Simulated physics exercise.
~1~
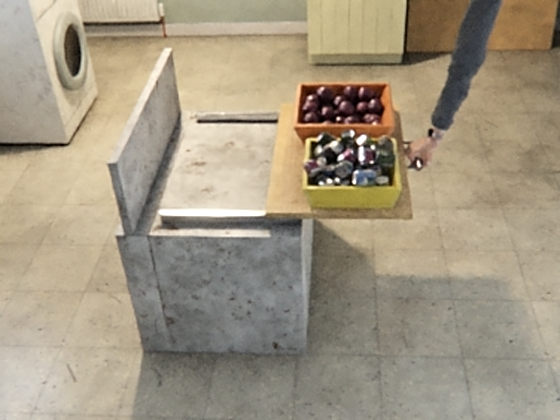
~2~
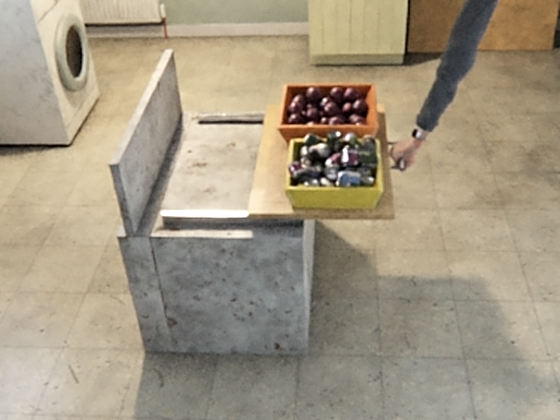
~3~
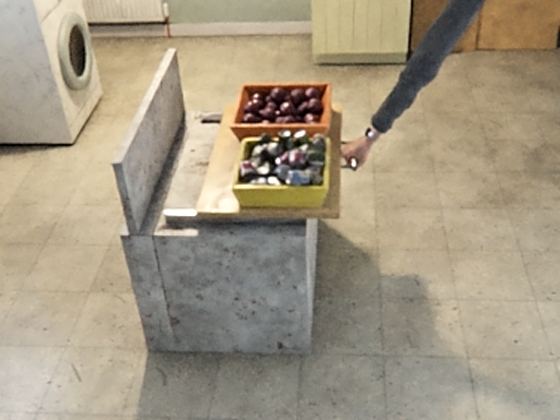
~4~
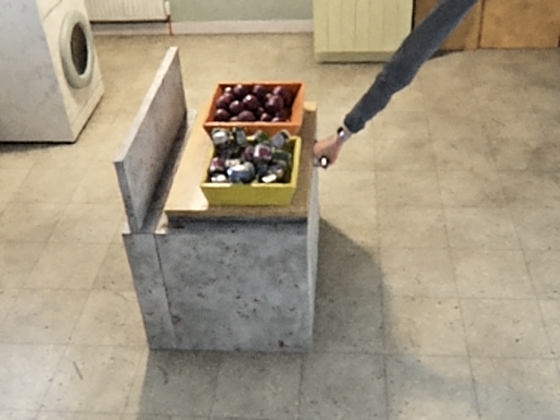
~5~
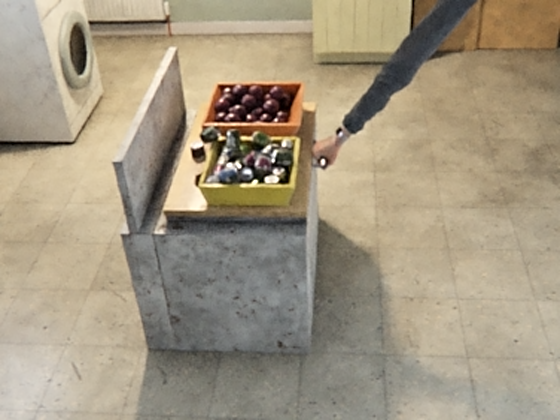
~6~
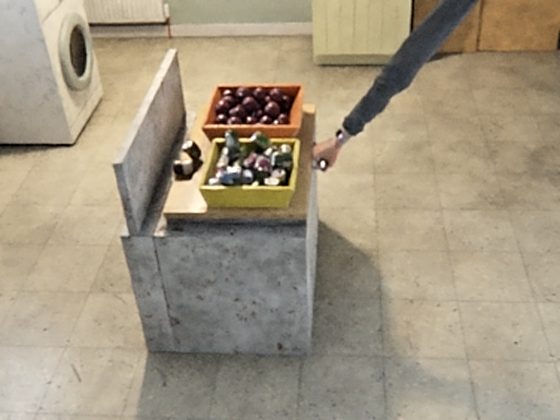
A hand pushes two filled crates left on a board, and a few cans spill out.
